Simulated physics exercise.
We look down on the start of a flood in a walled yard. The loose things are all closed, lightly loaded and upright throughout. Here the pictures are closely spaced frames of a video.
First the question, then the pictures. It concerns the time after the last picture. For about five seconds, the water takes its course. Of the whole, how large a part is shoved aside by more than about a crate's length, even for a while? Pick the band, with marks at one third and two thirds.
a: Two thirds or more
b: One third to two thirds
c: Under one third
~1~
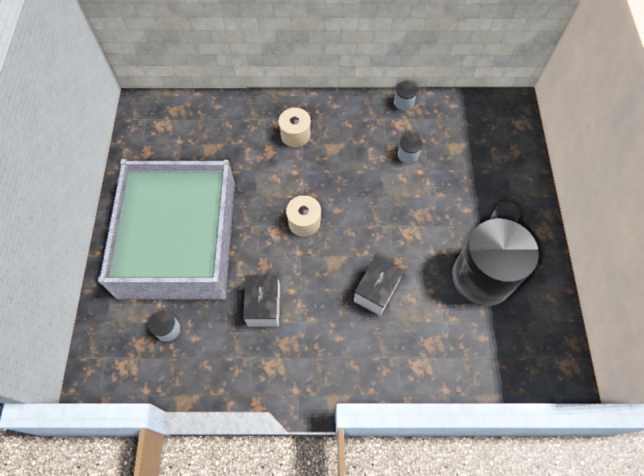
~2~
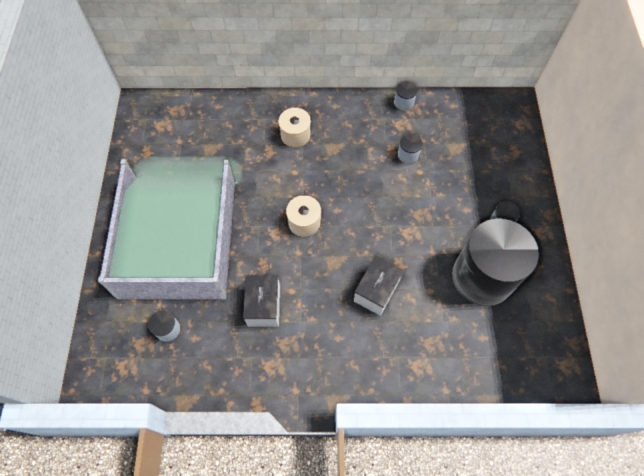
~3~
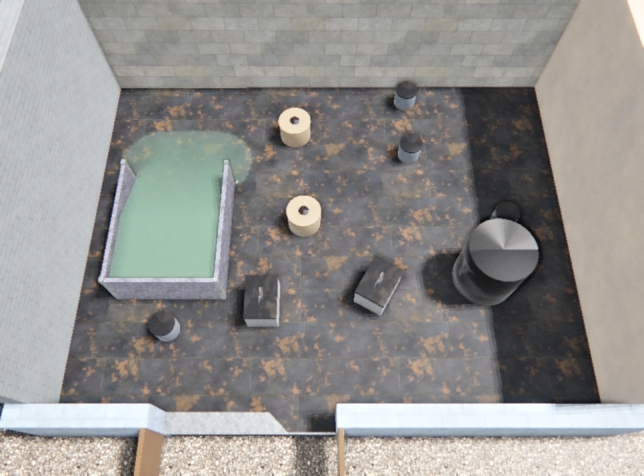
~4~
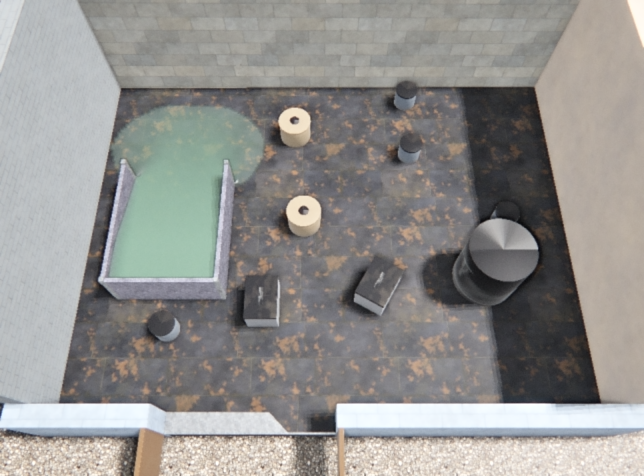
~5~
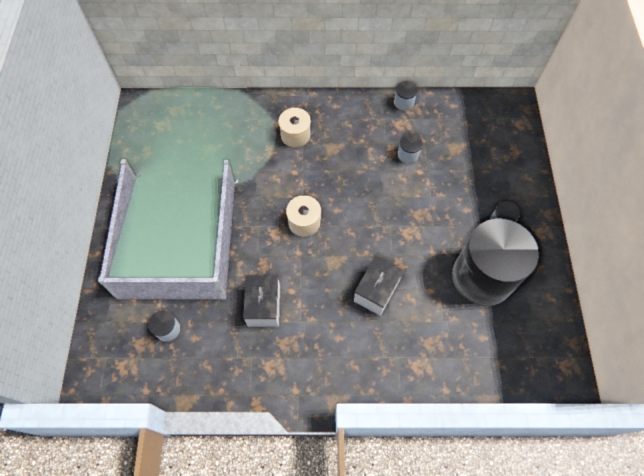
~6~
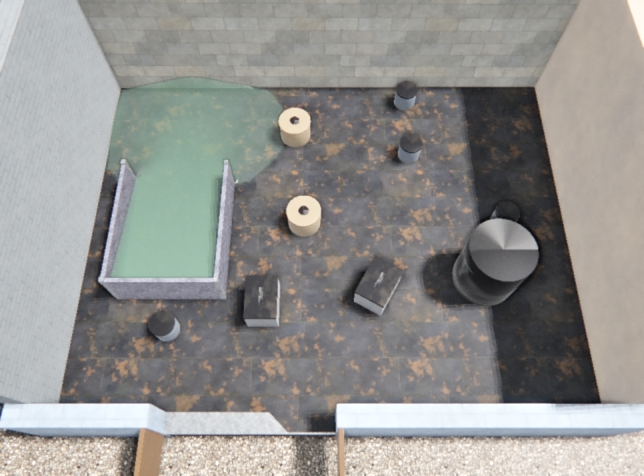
(b) One third to two thirds.
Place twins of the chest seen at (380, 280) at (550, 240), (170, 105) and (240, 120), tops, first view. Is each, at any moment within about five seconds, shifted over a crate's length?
So, in order, the copies go nowhere much, a long way, a long way.
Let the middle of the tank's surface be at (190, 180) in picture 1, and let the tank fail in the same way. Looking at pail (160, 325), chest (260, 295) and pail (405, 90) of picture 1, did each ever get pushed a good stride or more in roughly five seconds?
The three, one by one: Short of that, short of that and past that mark.
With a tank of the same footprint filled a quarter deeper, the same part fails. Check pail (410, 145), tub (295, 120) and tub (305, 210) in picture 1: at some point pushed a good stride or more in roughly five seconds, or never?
Taking them as listed - the full distance for the first, the full distance for the second, a shorter distance for the third.
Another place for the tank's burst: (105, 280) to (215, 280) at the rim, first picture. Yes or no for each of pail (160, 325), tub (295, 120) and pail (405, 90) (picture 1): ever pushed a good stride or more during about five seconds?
Travels that far, falls short, falls short.
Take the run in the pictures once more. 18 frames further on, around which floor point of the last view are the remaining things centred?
Centre of the remaining clutter: Around (369, 230).
A moment on, 0 of 8 are well off their spots; 0 afloat.
Next, 0 of 8 are well off their spots; 0 afloat.
Later, 3 of 8 are well off their spots; 0 afloat.
In the end, 3 of 8 are well off their spots, and 3 have been at some point; 2 afloat.
